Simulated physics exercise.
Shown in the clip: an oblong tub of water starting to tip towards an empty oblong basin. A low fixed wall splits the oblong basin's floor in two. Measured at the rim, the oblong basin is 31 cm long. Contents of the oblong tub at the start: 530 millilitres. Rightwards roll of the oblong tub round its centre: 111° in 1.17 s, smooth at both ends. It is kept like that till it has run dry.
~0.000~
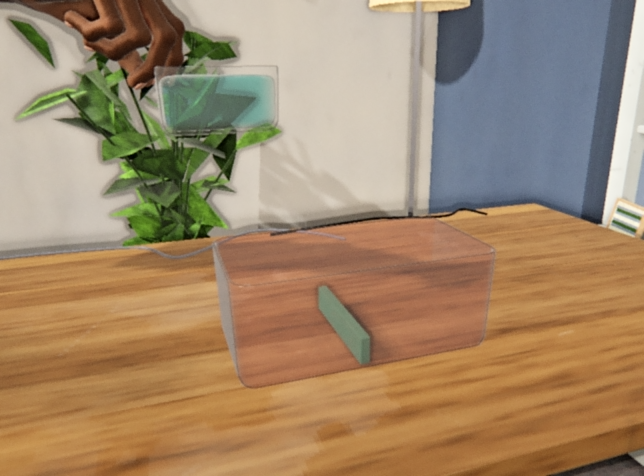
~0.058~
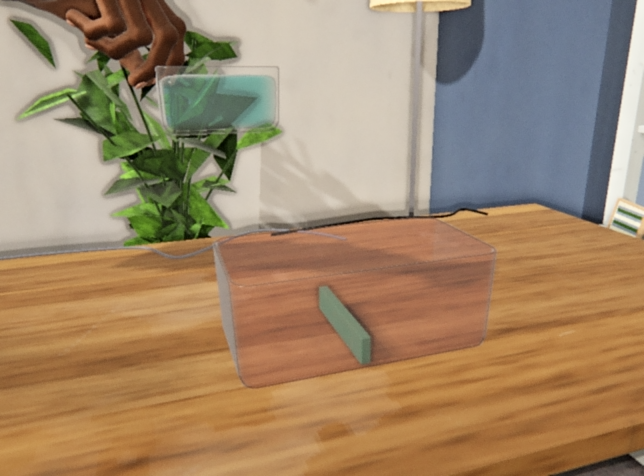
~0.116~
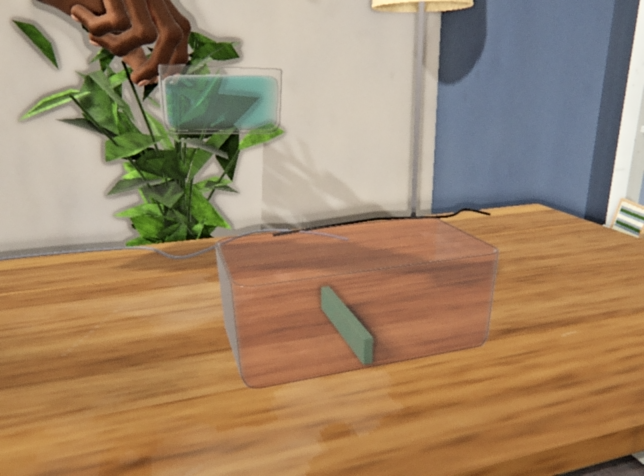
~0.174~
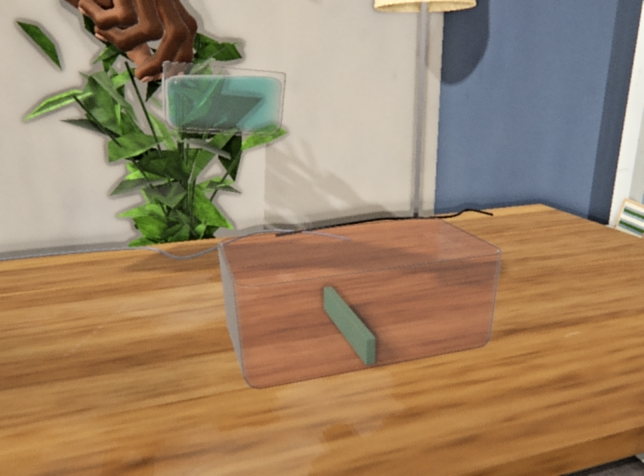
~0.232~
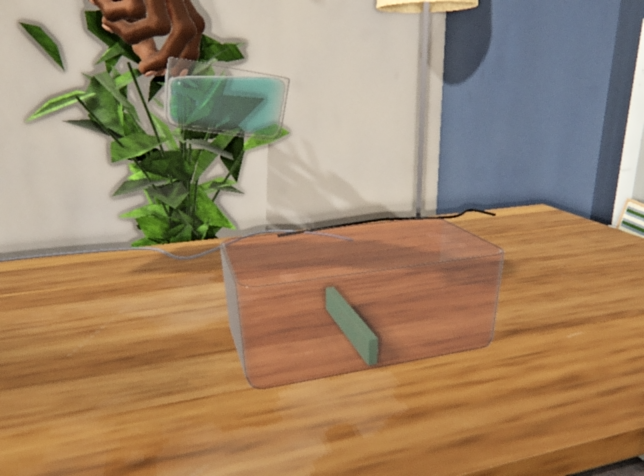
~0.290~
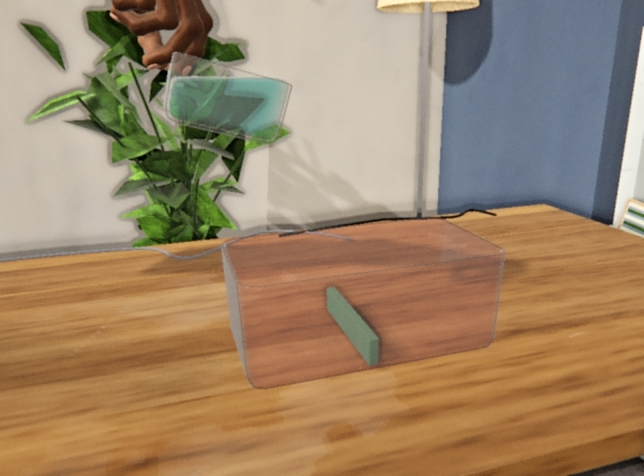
A small clear tub of teal water tilting gradually to the right beside a brown hand, above a reddish see-through basin on a wooden table.
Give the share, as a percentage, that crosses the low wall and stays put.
Around 58 %.
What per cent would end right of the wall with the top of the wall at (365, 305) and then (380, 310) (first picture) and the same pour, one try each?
First try about 10 %, second try about 10 %.
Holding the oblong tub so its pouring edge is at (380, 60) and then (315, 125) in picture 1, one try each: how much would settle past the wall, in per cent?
Around 80 per cent first, around 75 per cent next.
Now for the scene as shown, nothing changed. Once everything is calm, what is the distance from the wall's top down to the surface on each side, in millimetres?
For the left, around 24 mm; for the right, around 22 mm.
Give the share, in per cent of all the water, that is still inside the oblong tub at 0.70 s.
Some 34 per cent.
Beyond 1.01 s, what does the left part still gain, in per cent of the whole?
I'd put it at some 10 percent.
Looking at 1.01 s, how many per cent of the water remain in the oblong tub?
Around 5 in a hundred.
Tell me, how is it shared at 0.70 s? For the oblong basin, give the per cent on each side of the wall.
Left side near 7, right side near 14.
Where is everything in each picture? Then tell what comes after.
It leans 0°; its right rim is at (268, 69); the water meets the walls at (159, 79) and (265, 77); the oblong basin's rim runs from (221, 262) to (462, 233); the wall's top is at (342, 311), in the first frame.
It leans 1°; its right rim is at (269, 70); the water meets the walls at (159, 79) and (266, 77), in the second frame.
It leans 3°; its right rim is at (272, 72); the water meets the walls at (162, 80) and (269, 78), in the third frame.
It leans 6°; its right rim is at (276, 76); the water meets the walls at (166, 80) and (272, 78), in the fourth frame.
It leans 10°; its right rim is at (279, 81); the water meets the walls at (169, 80) and (276, 80), in the fifth frame.
It leans 16°; its right rim is at (282, 86); the water meets the walls at (170, 82) and (280, 81), in the sixth frame.
By 0.70 s the tilt is 73° and 35 per cent is still to pour, 7 is left of the wall and 15 right of it.
By 1.01 s the tilt is 106° and 5 per cent is still to pour, 30 is left of the wall and 56 right of it.
By 1.33 s the tilt is 111° and 0 per cent is still to pour, 41 is left of the wall and 57 right of it.
By 1.67 s the tilt is 111° and 0 per cent is still to pour, 41 is left of the wall and 58 right of it.
At rest 41 per cent lies left of the wall, 58 right of it and 1 outside.
